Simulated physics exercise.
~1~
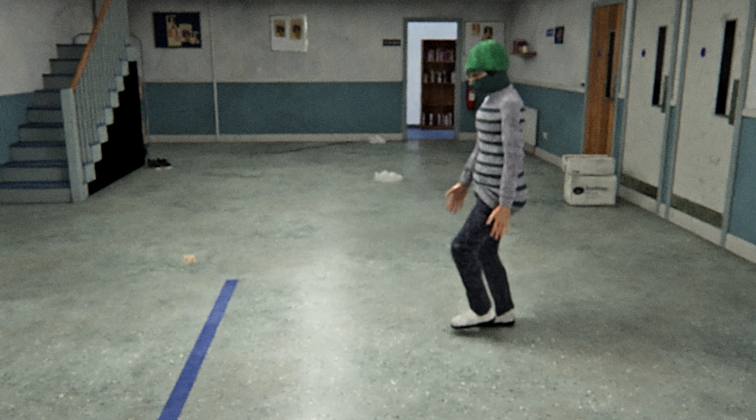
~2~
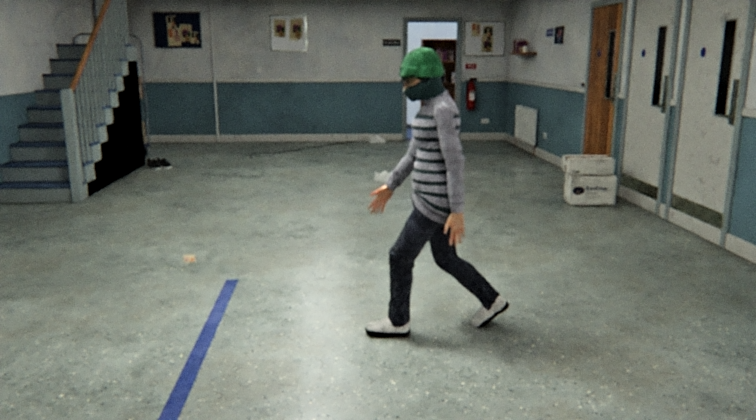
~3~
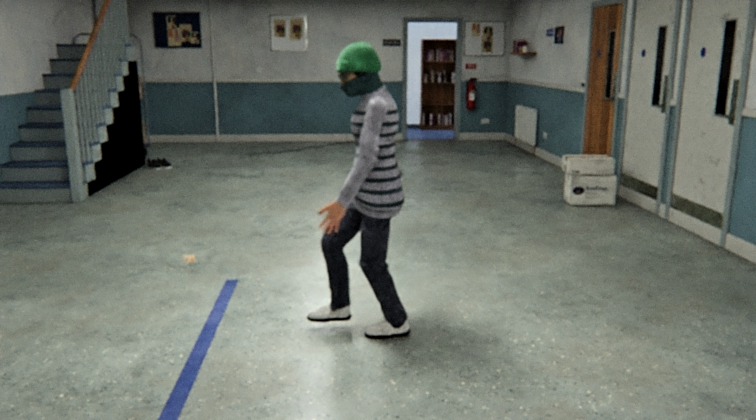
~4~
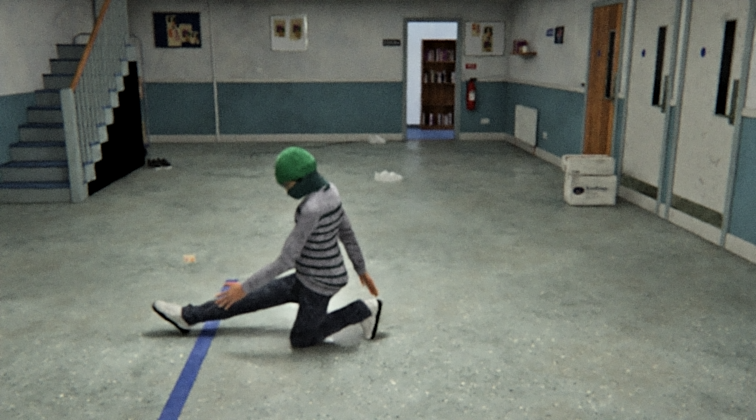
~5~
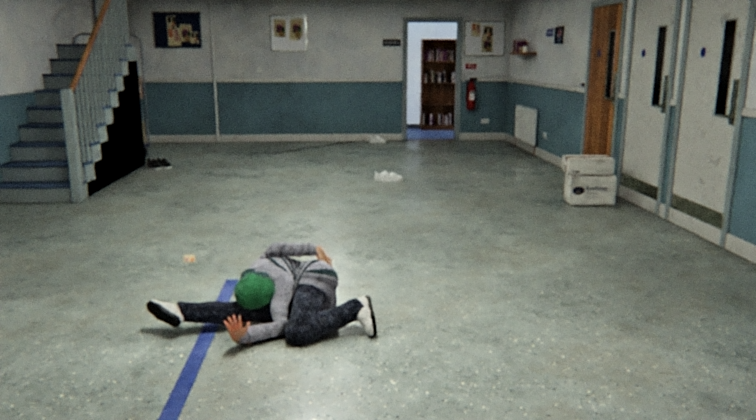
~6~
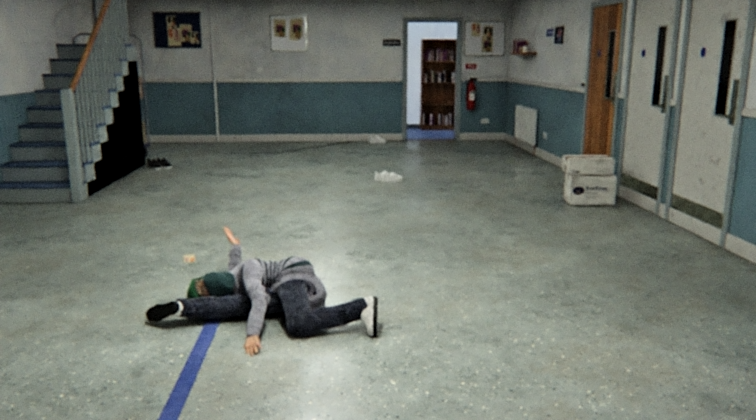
The video shows a person in a green beanie and striped top walking left across a worn hallway toward a blue floor strip, then dropping with one leg stretched over it, folding forward and ending slumped low on the floor, hips short of the strip.
